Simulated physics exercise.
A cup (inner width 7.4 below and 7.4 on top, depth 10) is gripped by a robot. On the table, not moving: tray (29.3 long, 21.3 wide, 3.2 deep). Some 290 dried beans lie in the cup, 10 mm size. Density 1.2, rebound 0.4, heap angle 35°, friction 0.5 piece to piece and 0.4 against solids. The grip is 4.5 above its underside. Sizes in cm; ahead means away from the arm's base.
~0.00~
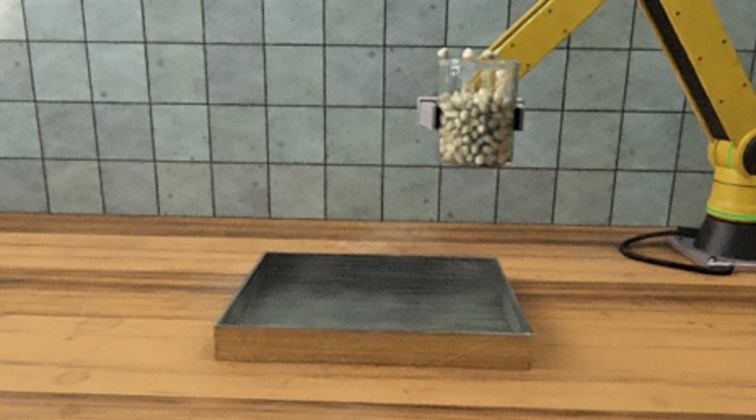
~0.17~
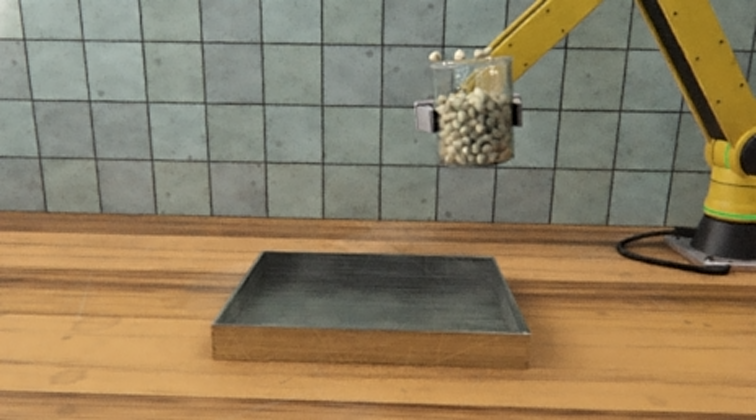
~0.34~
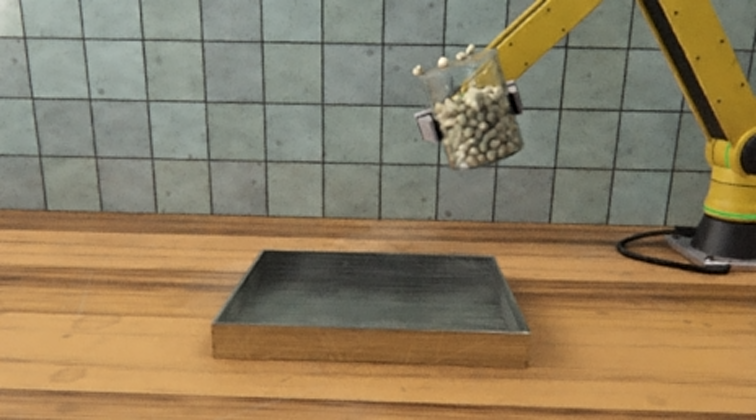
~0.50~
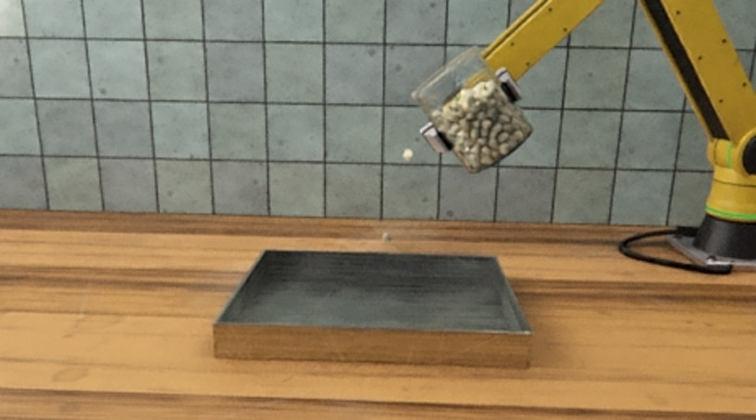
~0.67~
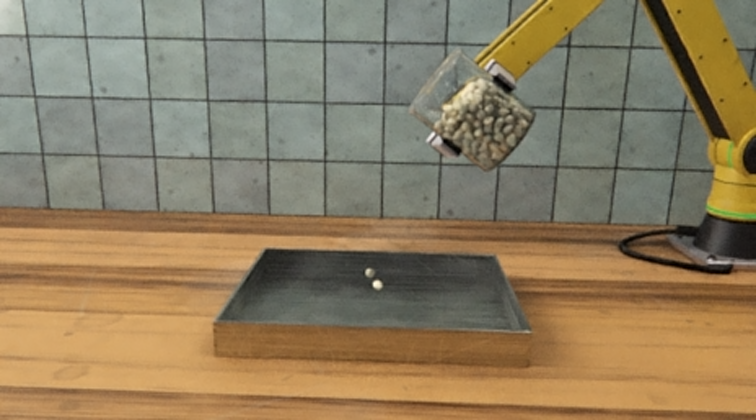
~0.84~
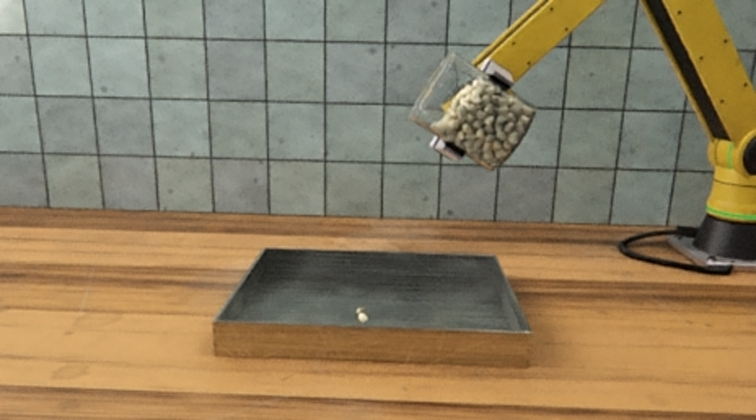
Above a tray, a yellow robot arm tilts a clear cup and two beans drop in.
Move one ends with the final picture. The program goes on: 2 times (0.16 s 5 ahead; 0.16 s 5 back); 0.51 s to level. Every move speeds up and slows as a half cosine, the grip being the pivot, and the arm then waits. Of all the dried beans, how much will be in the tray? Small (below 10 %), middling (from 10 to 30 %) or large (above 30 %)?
In the tray the share is small, below 10 %.
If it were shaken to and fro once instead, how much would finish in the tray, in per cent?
Then about 5 per cent.
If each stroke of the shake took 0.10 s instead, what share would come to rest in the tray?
It would be near 25 per cent.
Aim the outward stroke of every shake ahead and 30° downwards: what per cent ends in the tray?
About 0 per cent.
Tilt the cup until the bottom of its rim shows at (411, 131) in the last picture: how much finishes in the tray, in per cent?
About 15 per cent.
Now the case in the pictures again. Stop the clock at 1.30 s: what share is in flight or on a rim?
Roughly 0 per cent.
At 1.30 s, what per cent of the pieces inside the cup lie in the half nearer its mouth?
Roughly 35 per cent.
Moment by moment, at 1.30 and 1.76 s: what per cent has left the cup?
In turn: 0, 5.
After 1.30 s, tilted 59° forward, highest piece 24 above the table; 284 in the cup, 5 in the tray, 1 in flight or on a rim.
After 1.76 s, tilted 25° forward, highest piece 26 above the table; 280 in the cup, 10 in the tray.
After 2.19 s, level, highest piece 27 above the table; 280 in the cup, 10 in the tray.
After 3.24 s, level, highest piece 27 above the table; 280 in the cup, 10 in the tray.
In the end, 280 in the cup, 10 in the tray. That is 3 % in the tray.
